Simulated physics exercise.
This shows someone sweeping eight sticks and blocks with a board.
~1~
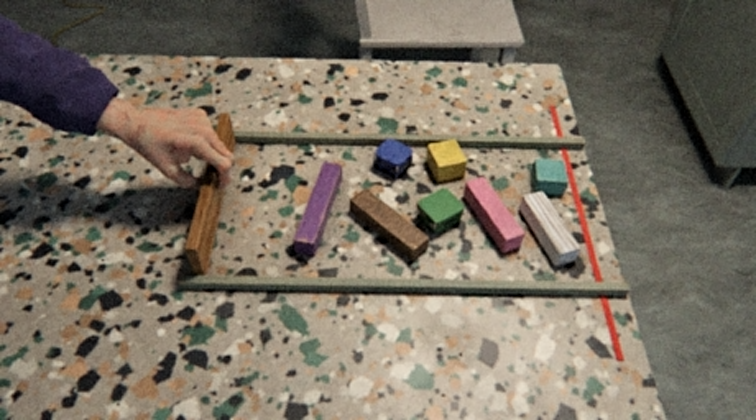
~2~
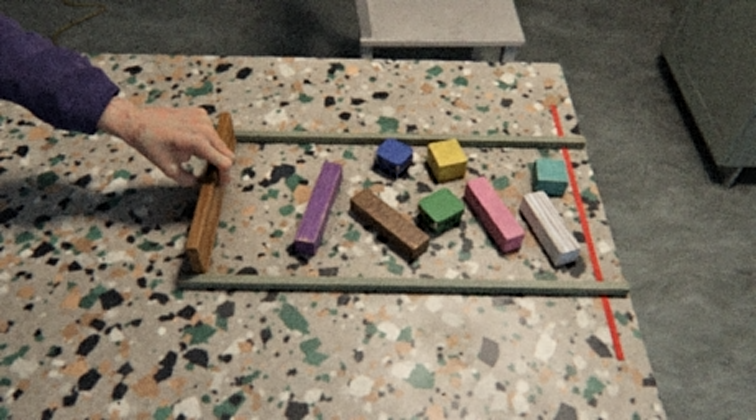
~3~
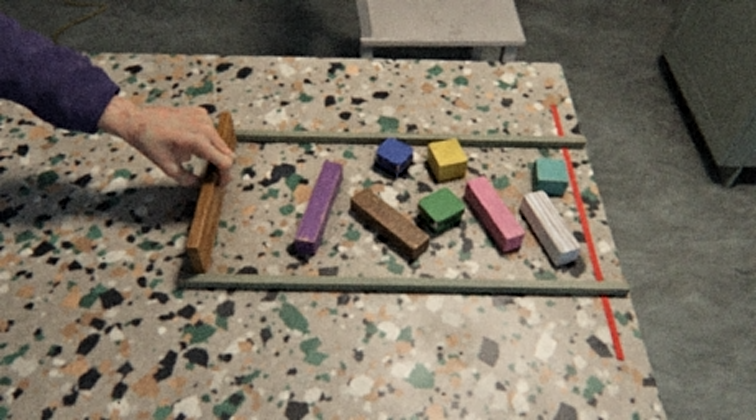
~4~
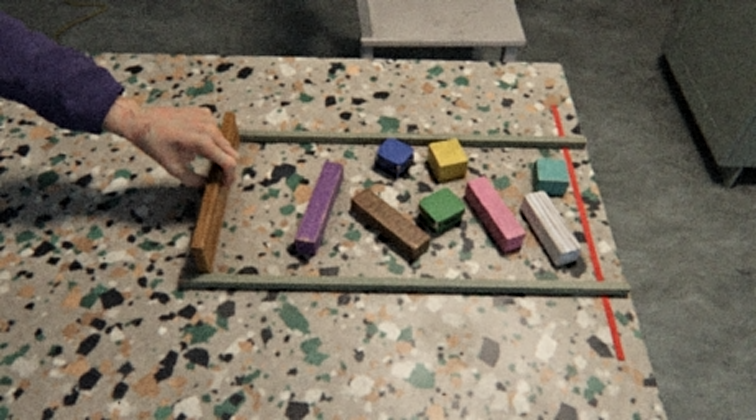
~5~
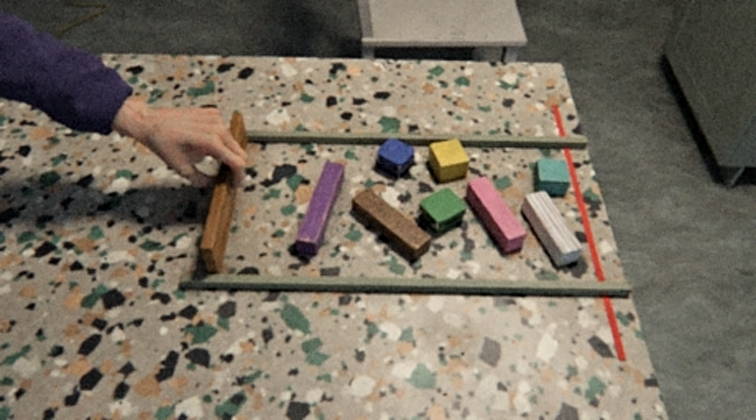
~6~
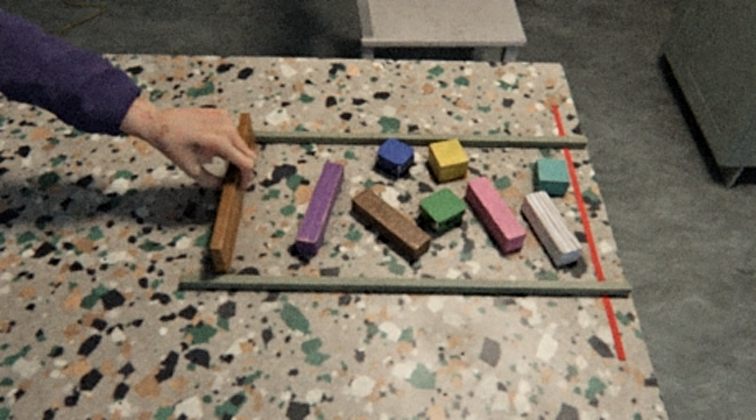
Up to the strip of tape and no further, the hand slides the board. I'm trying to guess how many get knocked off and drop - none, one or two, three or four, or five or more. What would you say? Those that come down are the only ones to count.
Over four drop.
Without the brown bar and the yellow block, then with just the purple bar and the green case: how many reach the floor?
4, then 4.
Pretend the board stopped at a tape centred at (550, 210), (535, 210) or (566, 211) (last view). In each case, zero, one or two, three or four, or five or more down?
Counts as listed: Three to four / either three or four / more than four.
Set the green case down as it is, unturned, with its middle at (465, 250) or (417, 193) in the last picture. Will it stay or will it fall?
First place: It comes off; second place: It comes off.
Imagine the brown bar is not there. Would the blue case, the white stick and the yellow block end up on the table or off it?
As for the blue case, it is retained; the white stick is not retained; the yellow block is not retained.
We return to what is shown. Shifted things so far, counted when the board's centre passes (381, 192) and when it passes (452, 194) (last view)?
4, then 8.
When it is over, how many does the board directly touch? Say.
The number is 2.
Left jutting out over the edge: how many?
In total, 1 of them.
Soon after, none off yet; turquoise block at rest near (551, 177); white stick at rest near (550, 227); pink bar at rest near (495, 213).
After that, none off yet; turquoise block displaced about its own width near (570, 174); white stick displaced a little near (595, 233); pink bar displaced about its own width near (569, 219).
In the end, the number that fall off is five or more; gone, brown bar, green case, yellow block, pink bar, white stick and turquoise block.
